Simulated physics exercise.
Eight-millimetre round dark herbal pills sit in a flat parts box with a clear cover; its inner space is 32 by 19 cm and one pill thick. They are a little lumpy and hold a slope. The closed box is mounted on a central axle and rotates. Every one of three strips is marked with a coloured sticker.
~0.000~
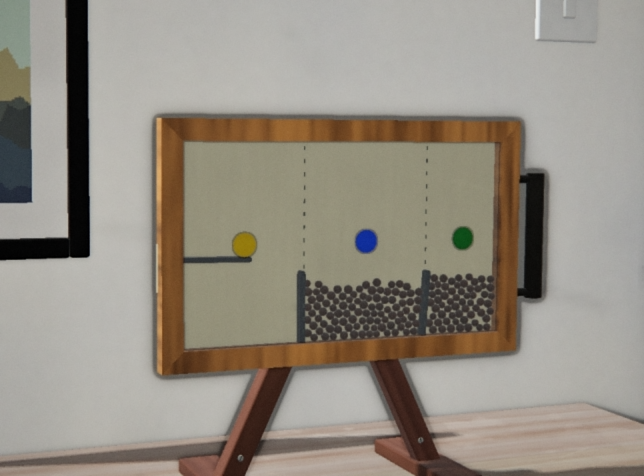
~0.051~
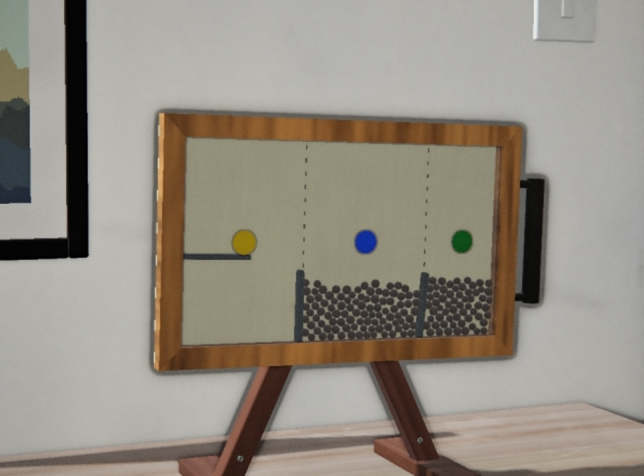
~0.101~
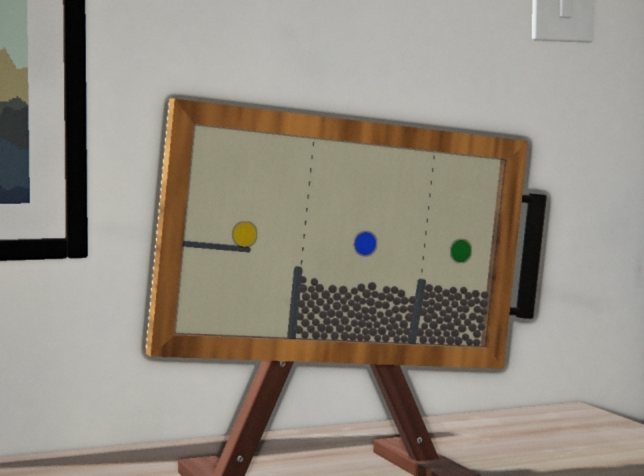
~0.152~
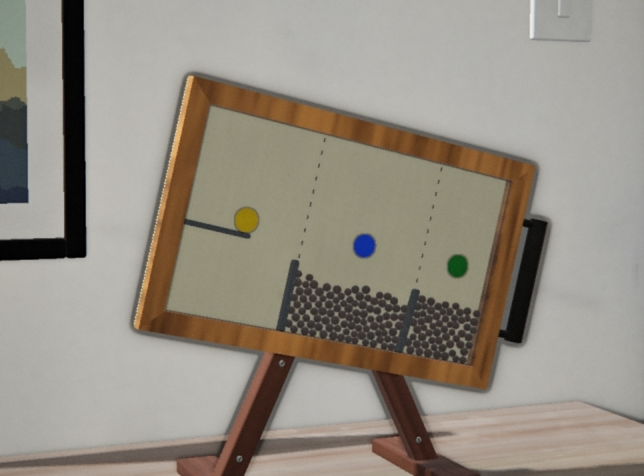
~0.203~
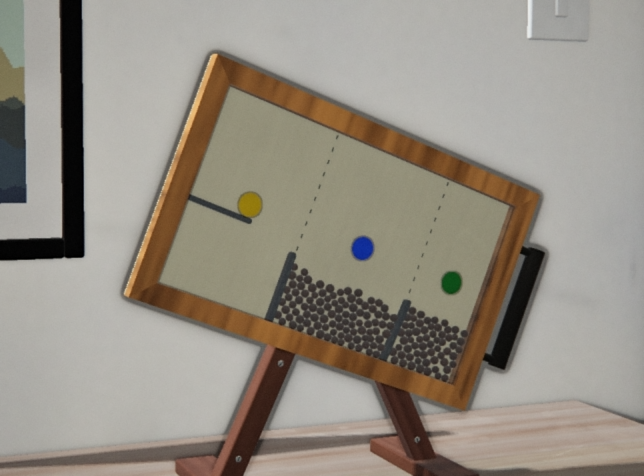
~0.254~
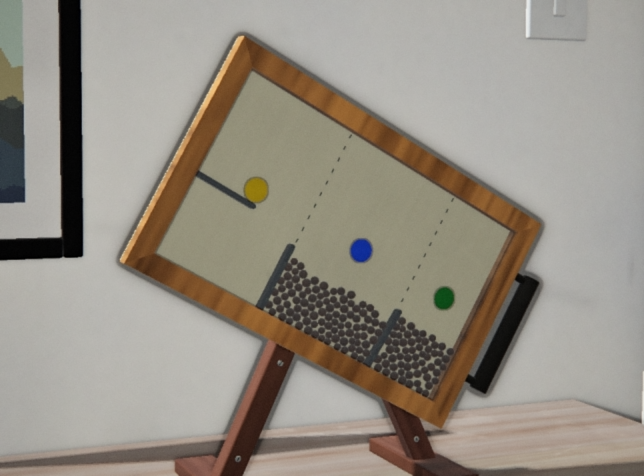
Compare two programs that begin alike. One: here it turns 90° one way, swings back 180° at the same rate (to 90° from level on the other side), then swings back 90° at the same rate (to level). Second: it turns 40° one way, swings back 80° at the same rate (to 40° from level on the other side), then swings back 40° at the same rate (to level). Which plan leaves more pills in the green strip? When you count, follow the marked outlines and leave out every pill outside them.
That would be the option listed after.
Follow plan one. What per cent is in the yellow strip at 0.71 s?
0 per cent.
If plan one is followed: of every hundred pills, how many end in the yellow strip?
Some 40 per cent.
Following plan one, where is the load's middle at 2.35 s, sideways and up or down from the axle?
I'd put it near 1 centimetres to the left and 5 centimetres below.
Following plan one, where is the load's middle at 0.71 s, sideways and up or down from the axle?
Left: About 6 cm; below: About 8 cm.
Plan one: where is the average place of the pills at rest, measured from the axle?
About 3 cm left and 5 cm below.
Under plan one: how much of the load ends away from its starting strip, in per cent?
Around 45 per cent, give or take.
Plan one. After 0.71 s, it stands 90° clockwise; the pills' middle is 6 cm left of and 8 cm below the centre; blue 55 %, green 45 %.
After 2.35 s, it stands 44° anticlockwise; the pills' middle is 1 cm left of and 5 cm below the centre; blue 40 %, green 20 %, yellow 40 %.
After 2.70 s, it stands level; the pills' middle is 4 cm left of and 3 cm below the centre; blue 40 %, green 20 %, yellow 40 %.
Settled by 3.7 s, it stands level; blue 40 %, green 20 %, yellow 40 %.
Plan two would end with blue 60 %, green 40 %, yellow 0 %.
